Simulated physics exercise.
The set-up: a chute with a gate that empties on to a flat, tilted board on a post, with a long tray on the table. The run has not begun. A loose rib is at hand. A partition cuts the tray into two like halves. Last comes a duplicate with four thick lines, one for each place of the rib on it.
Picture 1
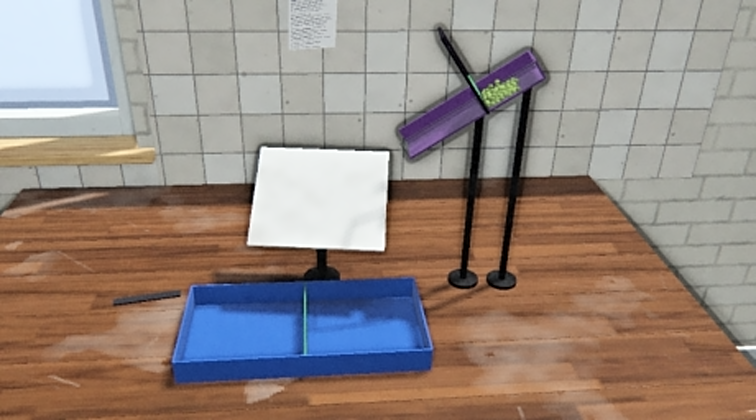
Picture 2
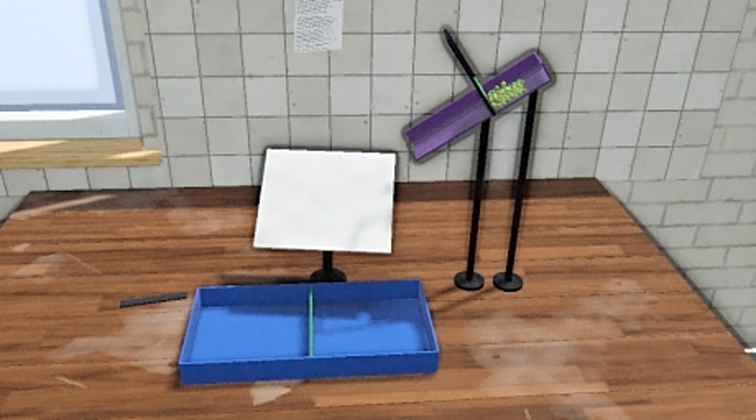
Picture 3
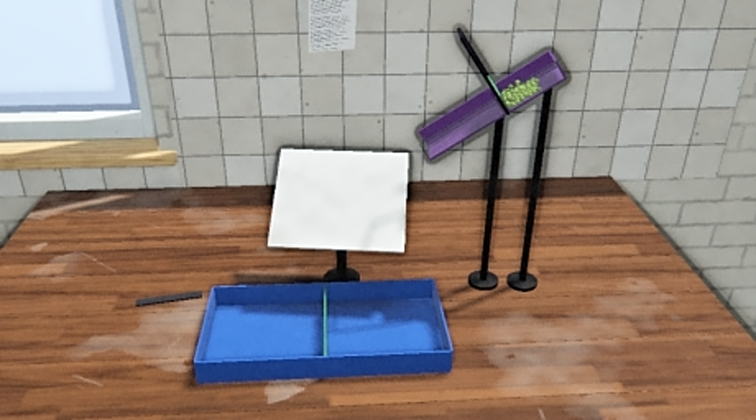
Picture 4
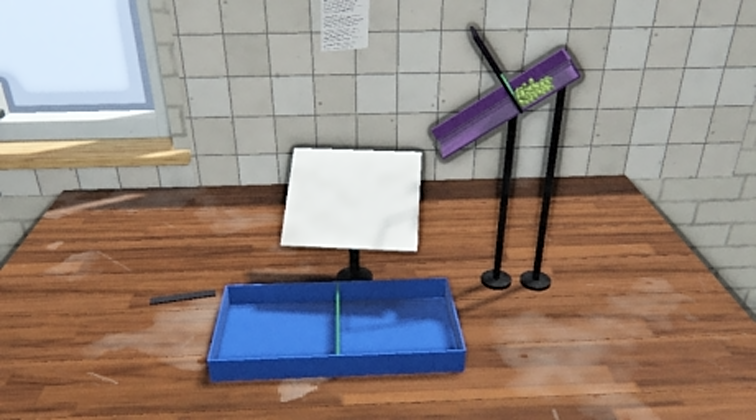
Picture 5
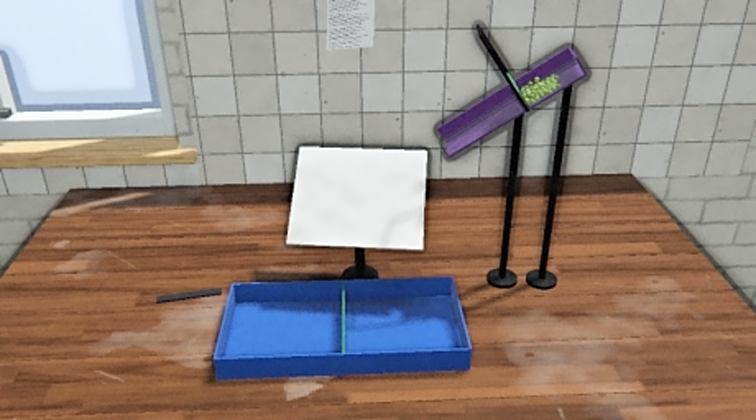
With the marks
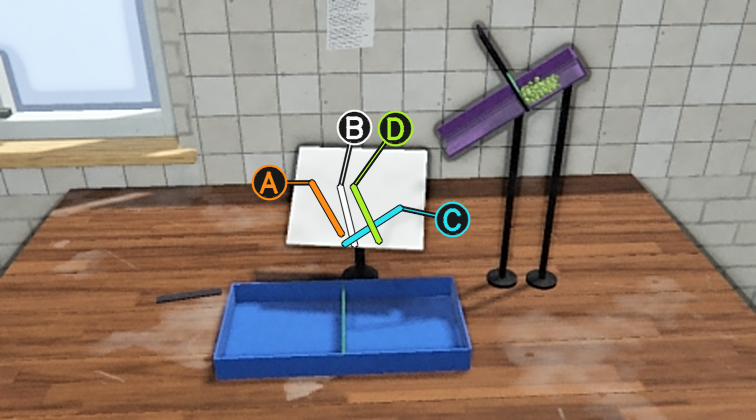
A purple chute holding a heap of green dried peas behind a closed gate slopes down to the left on two black stands, seen from the front and slightly above in a white-tiled room. On the wooden table, a tilted white board stands on a black post behind a blue tray with a green divider, a dark strip lying to the left. Nothing on the table moves; only the view shifts, sliding everything gradually rightward.
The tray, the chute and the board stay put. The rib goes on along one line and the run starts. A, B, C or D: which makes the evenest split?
Best: A.
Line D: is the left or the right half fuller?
The right half.
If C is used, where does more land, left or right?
The left half.
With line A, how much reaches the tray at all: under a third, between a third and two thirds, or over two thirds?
Over two thirds.
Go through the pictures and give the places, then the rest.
Load behind the gate (496, 91), dried peas; lip of the chute (410, 152), sloping gently, in the first picture.
Middle of the board (326, 199), tilted fairly steeply; middle of its low edge (322, 249); of its high edge (331, 152), in the second picture.
Front corners of the tray (195, 362) and (452, 351); front end of its middle wall (325, 357); gate still shut (492, 85), in the third picture.
Middle of the load (530, 90); lip (442, 152), in the fourth picture.
Middle of the load (536, 88); lip (448, 150), in the fifth picture.
On the marked copy, line A from (311, 182) to (341, 233); line B from (340, 186) to (354, 244); line C from (400, 208) to (344, 243); line D from (353, 186) to (378, 241).
If A is chosen, of what is caught, roughly half in the left half, roughly half in the right.
If B is chosen, of what is caught, about a tenth in the left half, almost all in the right.
If C is chosen, of what is caught, the larger part in the left half, about a tenth in the right.
If D is chosen, of what is caught, about a tenth in the left half, almost all in the right.
